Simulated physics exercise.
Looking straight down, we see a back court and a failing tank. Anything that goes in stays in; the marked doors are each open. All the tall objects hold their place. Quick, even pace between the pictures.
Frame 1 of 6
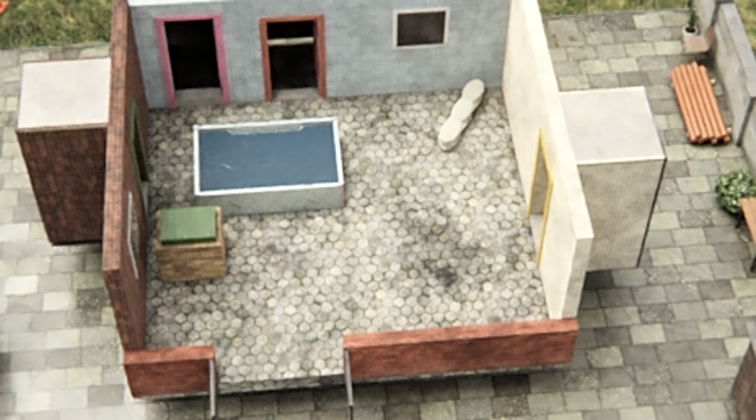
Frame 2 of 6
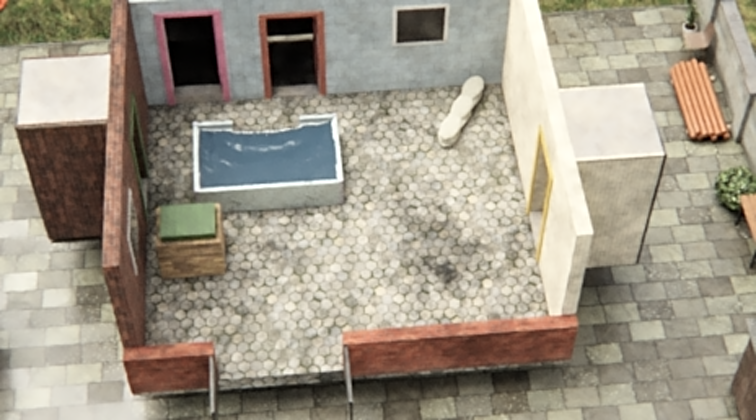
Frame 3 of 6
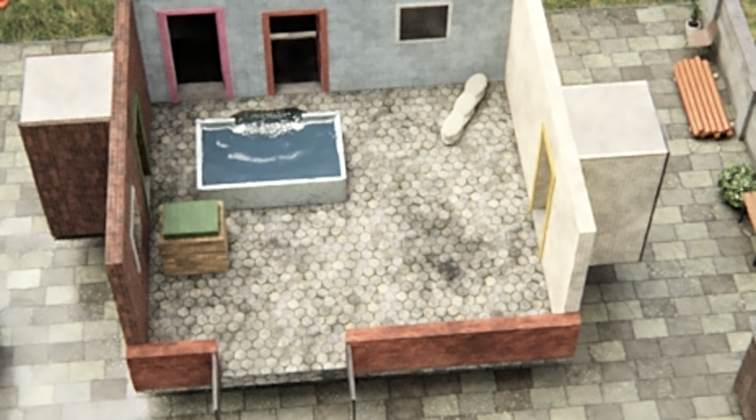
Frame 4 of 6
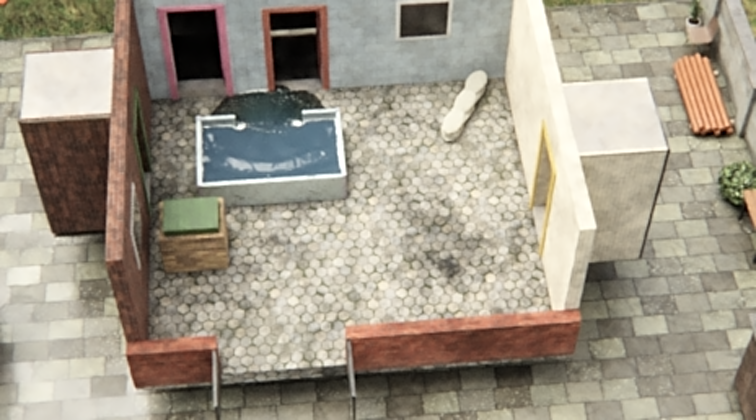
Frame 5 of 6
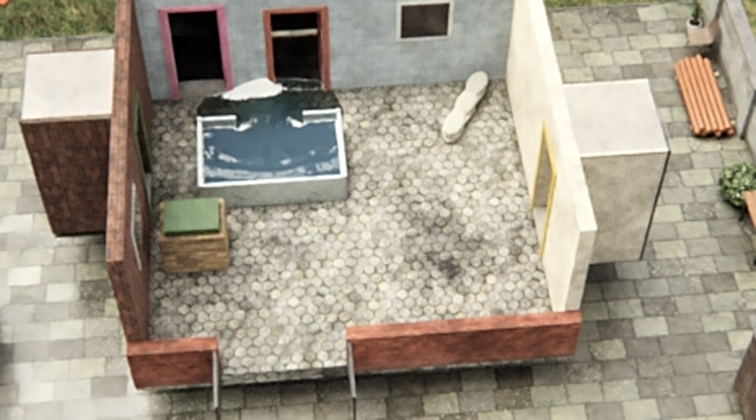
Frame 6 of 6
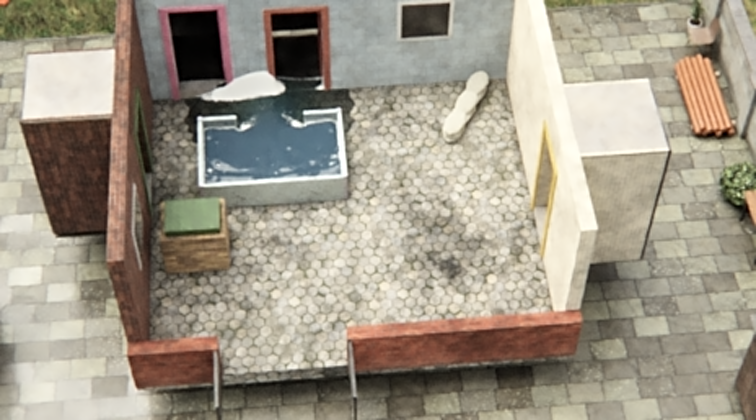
Water in the open rectangular tank lies still in a paved, walled court, then ripples and drops at a gap in the far rim. It pours out through the gap, spreads as a dark sheet over the paving toward the doorways, and widens along the back wall, while everything else stays in place.
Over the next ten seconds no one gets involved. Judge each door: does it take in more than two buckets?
In order: I expect the pink door to let through an acceptable amount. I expect the yellow door to let through an acceptable amount. I expect the red door to let through too much. I expect the green door to let through too much.
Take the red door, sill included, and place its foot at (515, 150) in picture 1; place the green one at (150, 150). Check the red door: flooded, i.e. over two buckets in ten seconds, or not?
Well, red comes up short in the end.
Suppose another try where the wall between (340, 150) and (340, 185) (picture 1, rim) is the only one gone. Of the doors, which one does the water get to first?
I'd name the yellow one.
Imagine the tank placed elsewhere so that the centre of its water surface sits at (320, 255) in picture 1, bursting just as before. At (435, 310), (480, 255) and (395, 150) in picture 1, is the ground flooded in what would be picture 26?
Readings in order: No flood; no flood; flood.
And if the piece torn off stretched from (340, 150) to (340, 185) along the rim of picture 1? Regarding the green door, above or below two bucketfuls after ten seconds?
I'd say the green door stays shy of the line.
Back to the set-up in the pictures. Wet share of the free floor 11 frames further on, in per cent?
I make it 15 per cent.
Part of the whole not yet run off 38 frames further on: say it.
Estimate: 72 %.
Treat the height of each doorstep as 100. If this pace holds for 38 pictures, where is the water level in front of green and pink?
Depth ratios, approx.: 180 and 40 percent.
A moment on, water covers 10 % of the floor; the pink door wet at the sill, nothing in, the yellow door not reached, the red door far over two buckets in, the green door not reached.
Next, water covers 15 % of the floor; the pink door under two buckets in, the yellow door not reached, the red door far over two buckets in, the green door wet at the sill, nothing in.
Then, water covers 25 % of the floor; the pink door under two buckets in, the yellow door not reached, the red door far over two buckets in, the green door under two buckets in.
Later, water covers 50 % of the floor; the pink door under two buckets in, the yellow door not reached, the red door far over two buckets in, the green door under two buckets in.
In the end, water covers 80 % of the floor; the pink door under two buckets in, the yellow door wet at the sill, nothing in, the red door far over two buckets in, the green door over two buckets in.
